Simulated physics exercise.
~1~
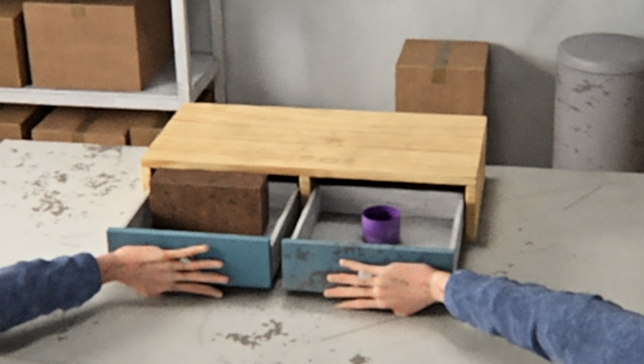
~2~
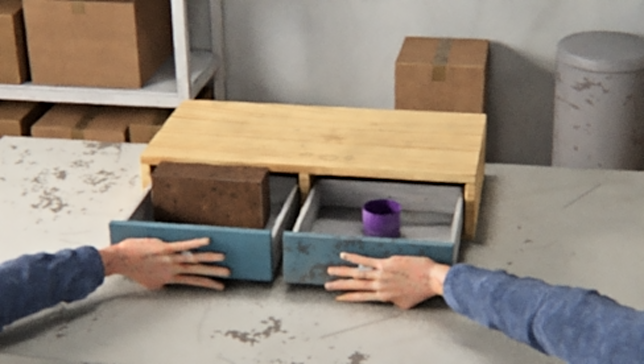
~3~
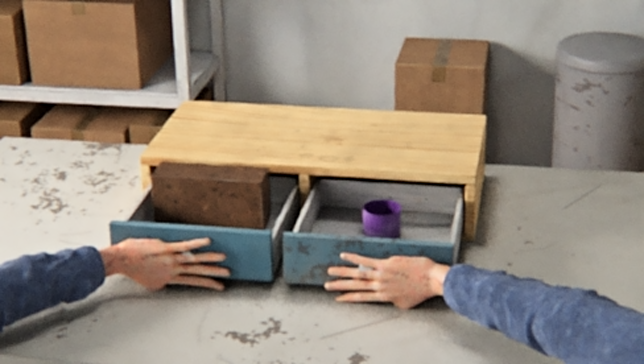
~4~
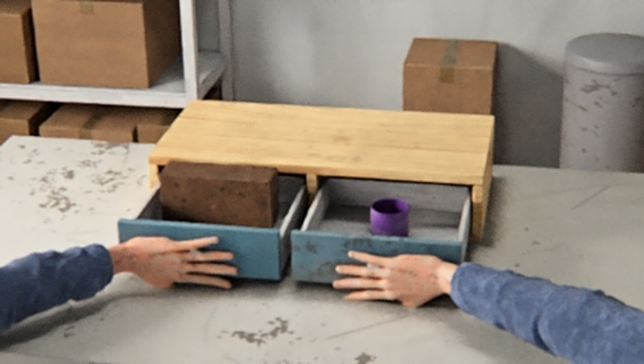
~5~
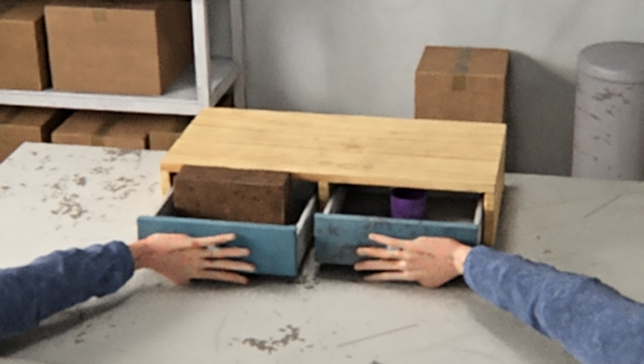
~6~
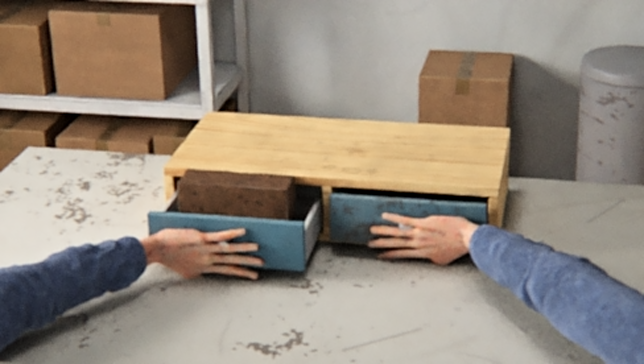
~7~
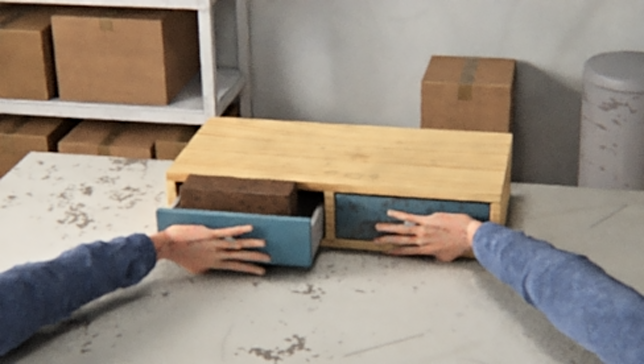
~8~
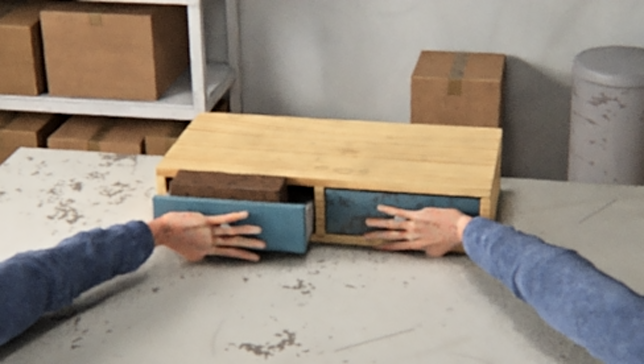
To begin with, a low wooden chest sits on a worn grey table with both blue-fronted drawers open, a brown brick in the left one and a small purple beaker in the right. Two hands in blue sleeves rest against the drawer fronts, and for a while nothing moves. Then the right hand pushes its drawer inward, carrying the beaker under the top, while the left drawer starts in more slowly. The right drawer slides home and sits flush, hiding the beaker. The left hand keeps pressing, but the left drawer remains ajar, the brick still partly visible.
